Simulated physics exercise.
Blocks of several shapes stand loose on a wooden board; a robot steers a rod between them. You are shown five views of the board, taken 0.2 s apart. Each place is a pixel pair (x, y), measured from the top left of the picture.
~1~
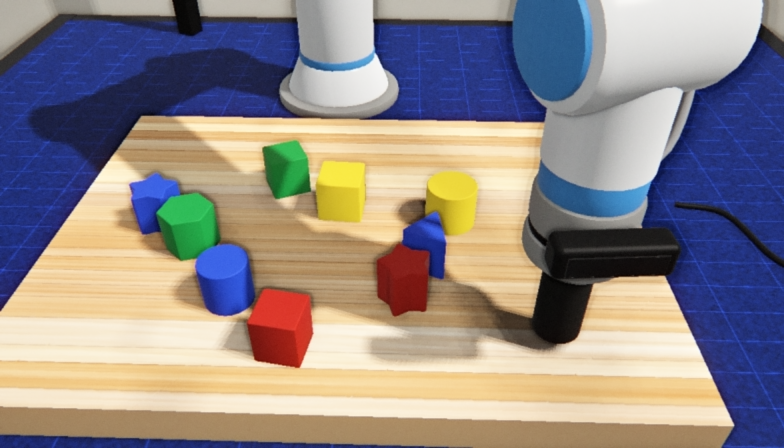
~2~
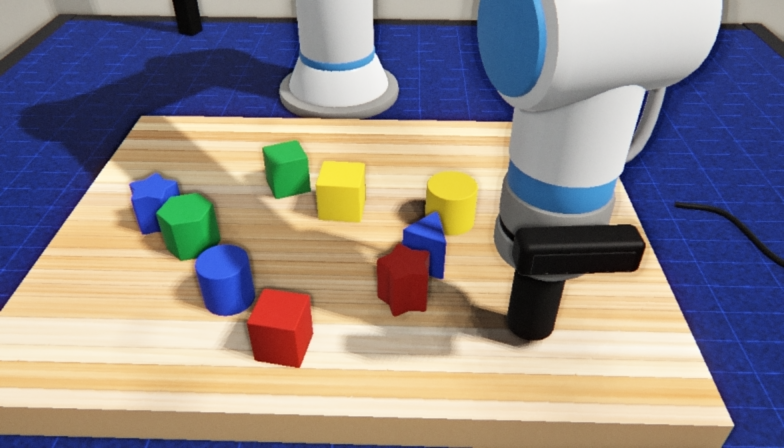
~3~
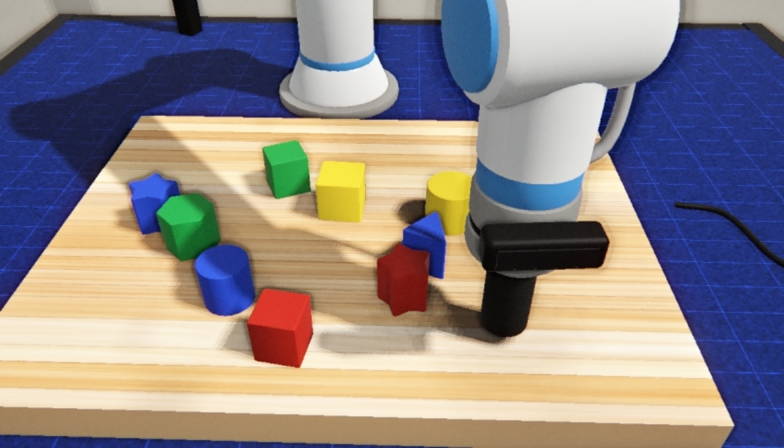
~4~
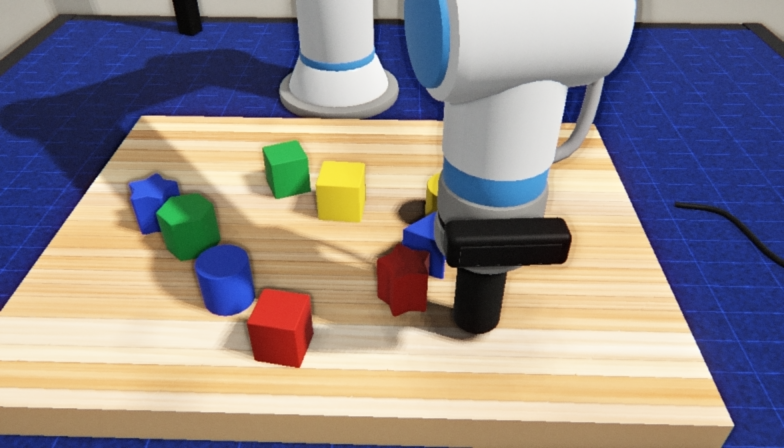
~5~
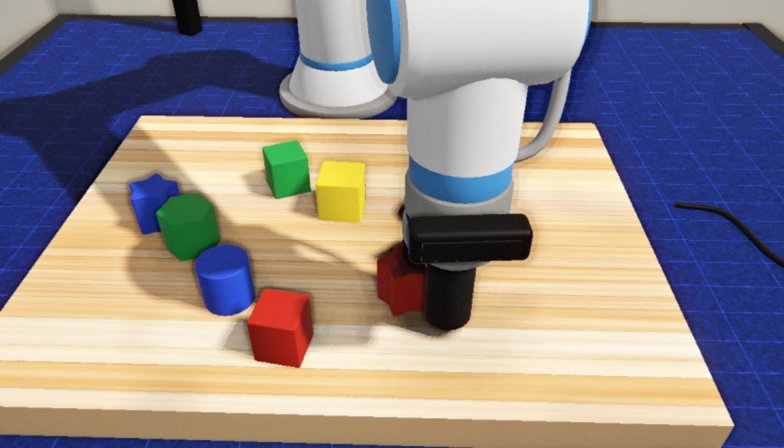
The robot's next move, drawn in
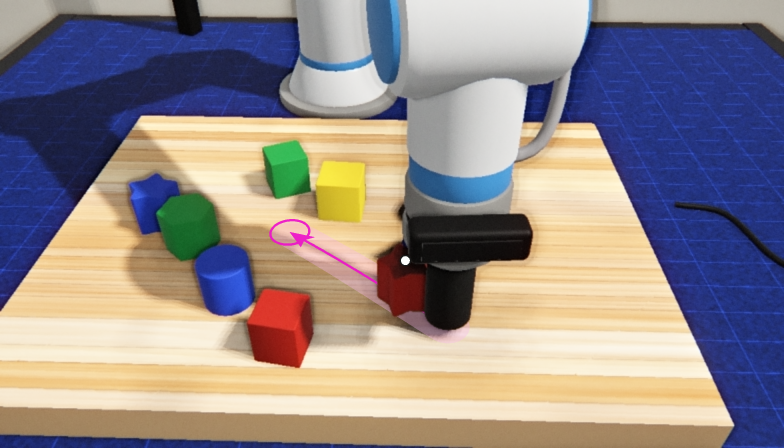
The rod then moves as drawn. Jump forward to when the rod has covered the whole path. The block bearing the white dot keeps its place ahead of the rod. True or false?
The claim holds.
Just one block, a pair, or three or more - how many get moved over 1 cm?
That push would leave one block displaced by more than about 1 cm.
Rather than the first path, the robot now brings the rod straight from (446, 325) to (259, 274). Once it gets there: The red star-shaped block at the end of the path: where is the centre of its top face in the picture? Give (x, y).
Its top centre lands on (359, 233).
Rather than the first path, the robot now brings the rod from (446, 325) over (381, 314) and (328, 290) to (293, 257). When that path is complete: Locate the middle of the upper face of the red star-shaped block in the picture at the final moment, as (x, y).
The middle of its upper face should be somewhere near (365, 237).
The drawn path runs in a line from (446, 325) to (290, 232); the dot is on the red star-shaped block.
What follows on the original path. One third of the way, rod (388, 278); red star-shaped block (352, 230).
Two thirds of the way, rod (335, 247); red star-shaped block (303, 201).
At the end, rod (288, 221); red star-shaped block (263, 176), turned 15° clockwise; blue three-sided block not moved.
